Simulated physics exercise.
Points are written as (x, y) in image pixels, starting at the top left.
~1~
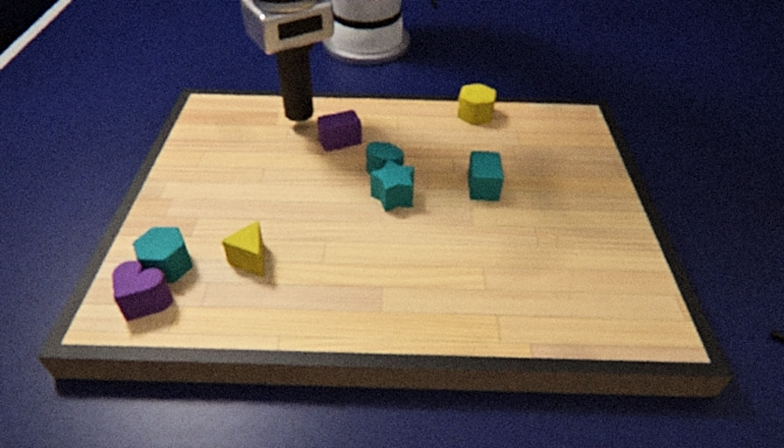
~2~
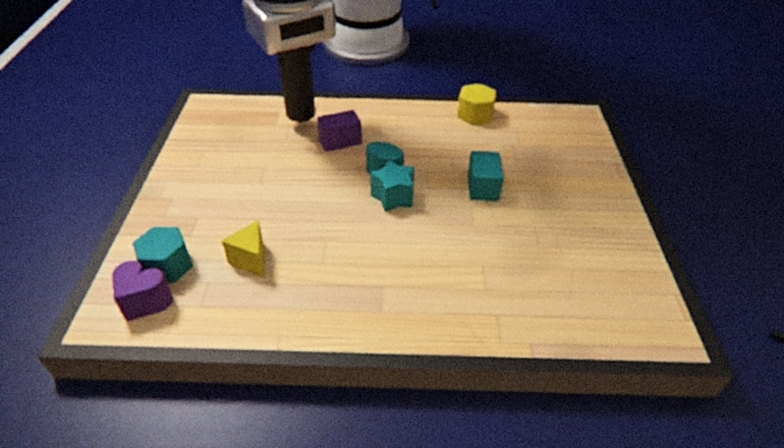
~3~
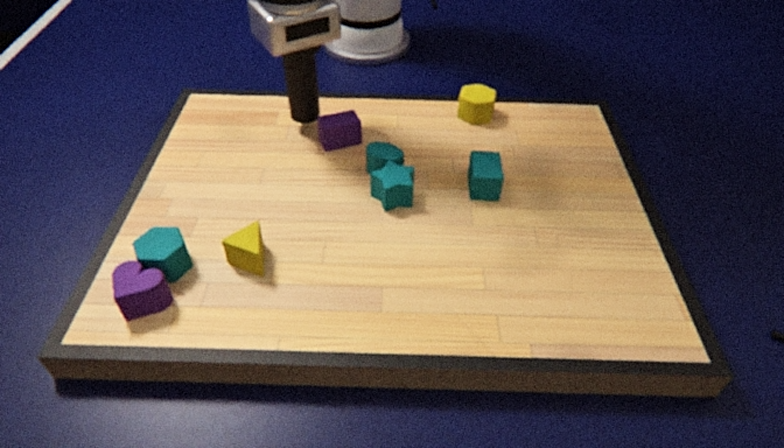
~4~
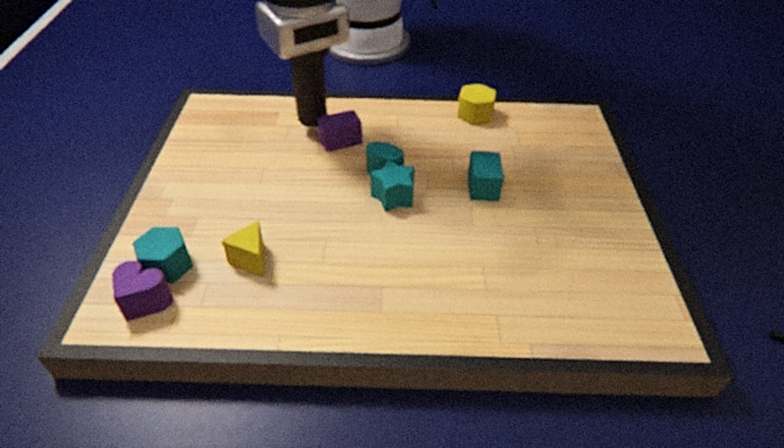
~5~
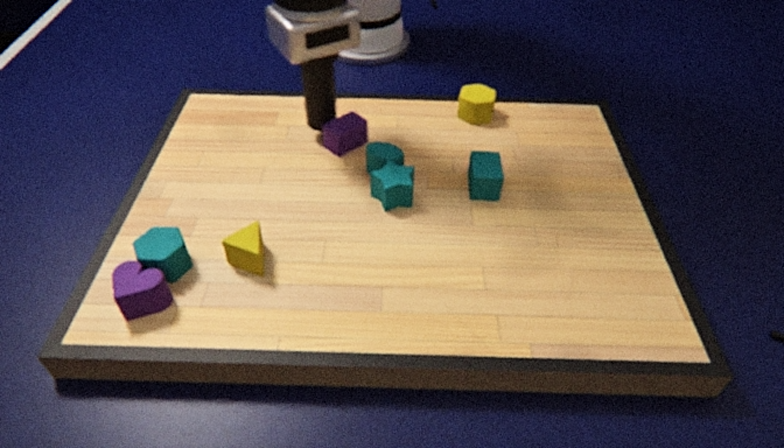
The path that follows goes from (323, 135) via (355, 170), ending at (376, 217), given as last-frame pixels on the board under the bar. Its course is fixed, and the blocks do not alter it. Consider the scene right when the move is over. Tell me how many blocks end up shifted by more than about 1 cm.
That makes 3 blocks or more.
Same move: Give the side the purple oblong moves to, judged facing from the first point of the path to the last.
Sideways, to the left.
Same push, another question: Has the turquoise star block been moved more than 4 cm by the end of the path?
No.
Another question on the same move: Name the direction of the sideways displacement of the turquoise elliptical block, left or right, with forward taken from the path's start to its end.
Sideways, to the left.
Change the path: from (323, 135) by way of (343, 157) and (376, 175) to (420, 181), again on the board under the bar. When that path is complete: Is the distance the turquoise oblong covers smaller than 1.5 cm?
Answer: Yes.
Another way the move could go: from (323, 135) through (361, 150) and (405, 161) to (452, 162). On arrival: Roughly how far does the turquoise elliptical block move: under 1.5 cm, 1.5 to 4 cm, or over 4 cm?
It shifts by more than 4 cm.
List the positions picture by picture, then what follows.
Bar tip (300, 114); block tops, purple oblong (339, 118); turquoise elliptical block (385, 150); turquoise star block (394, 174), in the first frame.
Bar (301, 114); blocks unchanged, in the second frame.
Bar (306, 116); blocks unchanged, in the third frame.
Bar (313, 119); blocks unchanged, in the fourth frame.
Bar (322, 123); purple oblong (345, 122); turquoise elliptical block (385, 150); turquoise star block (394, 174), in the fifth frame.
What follows on the original path. One third of the way, bar (347, 145); purple oblong (376, 135), turned 50° anticlockwise; turquoise elliptical block (403, 156).
Two thirds of the way, bar (361, 173); purple oblong (380, 137), turned 65° anticlockwise; turquoise elliptical block (407, 157).
At the end, bar (376, 204); purple oblong (380, 137), turned 65° anticlockwise; turquoise elliptical block (407, 157); turquoise star block (408, 186), turned 60° anticlockwise.
